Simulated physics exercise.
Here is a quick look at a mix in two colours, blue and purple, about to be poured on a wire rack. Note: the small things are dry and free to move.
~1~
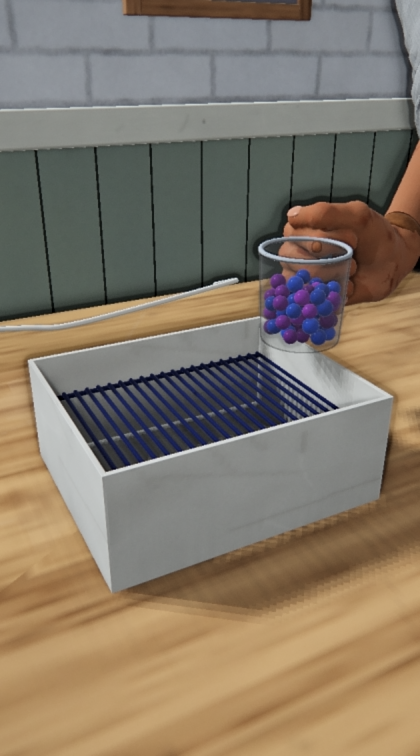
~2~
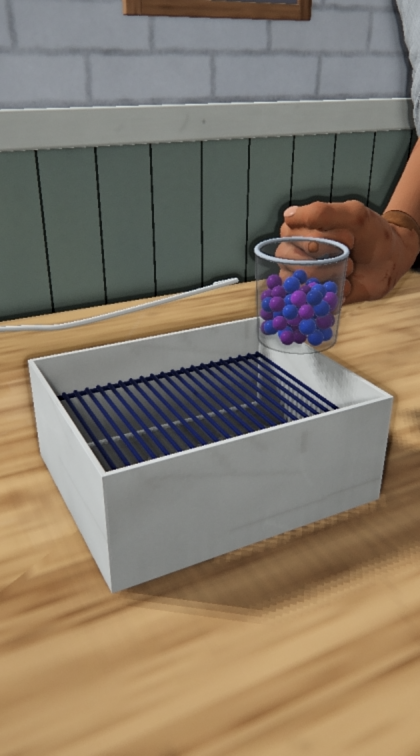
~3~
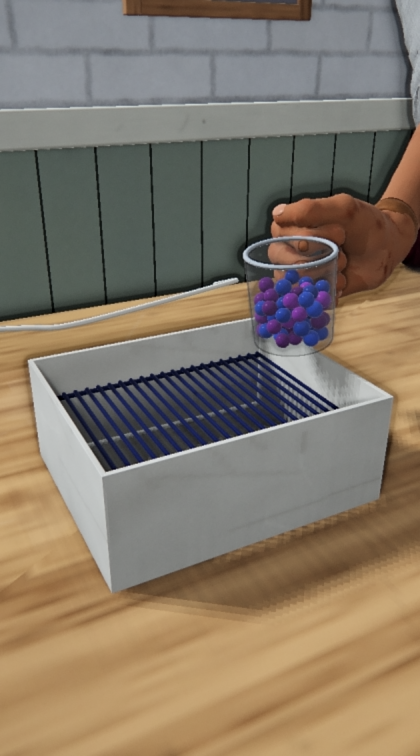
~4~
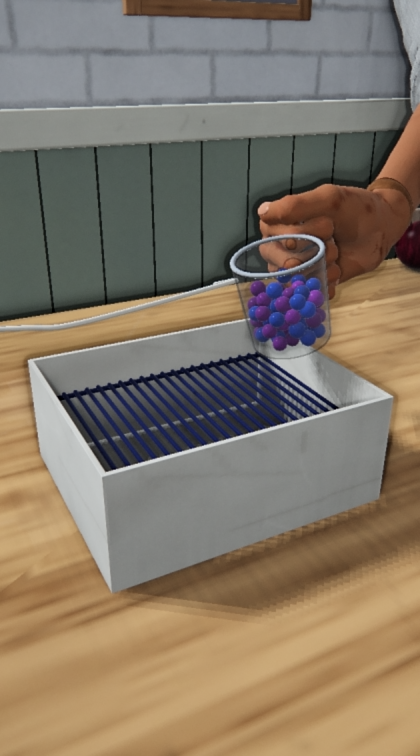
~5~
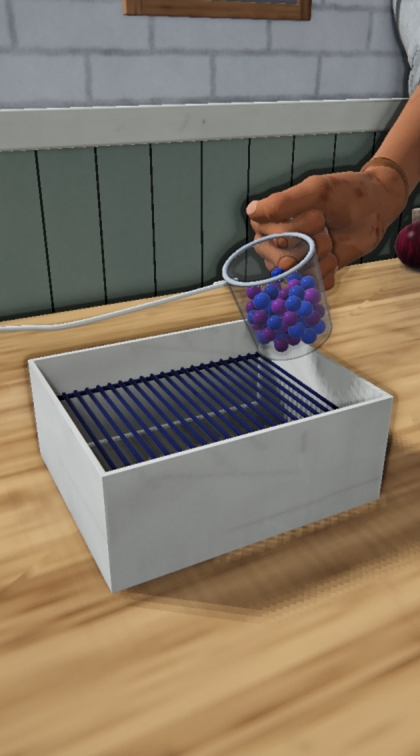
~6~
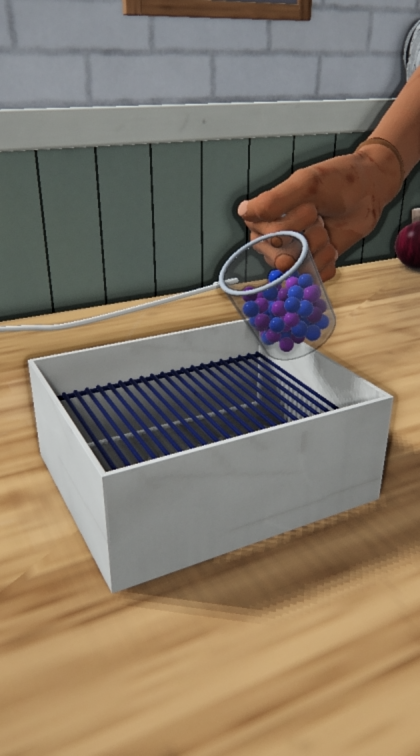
Above a wire rack in a white box, a hand tilts a cup of blue and purple balls leftward.
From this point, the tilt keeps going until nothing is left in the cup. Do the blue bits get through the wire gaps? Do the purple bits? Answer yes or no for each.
Answers - blue bits: No, purple bits: No.
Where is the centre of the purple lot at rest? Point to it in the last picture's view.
Settled position: Approx. (174, 398).
Then, 0.62 s later than the last frame, blue ones, every one in the cup; purple ones, every one in the cup.
Then, 1.16 s later than the last frame, blue ones, roughly two thirds in the cup, roughly a third on or over the wires; purple ones, roughly half in the cup, roughly half on or over the wires.
Then, 1.62 s later than the last frame, blue ones, every one on or over the wires; purple ones, every one on or over the wires.
When it is over, blue ones, every one on the wires, not one under the rack; purple ones, every one on the wires, not one under the rack.
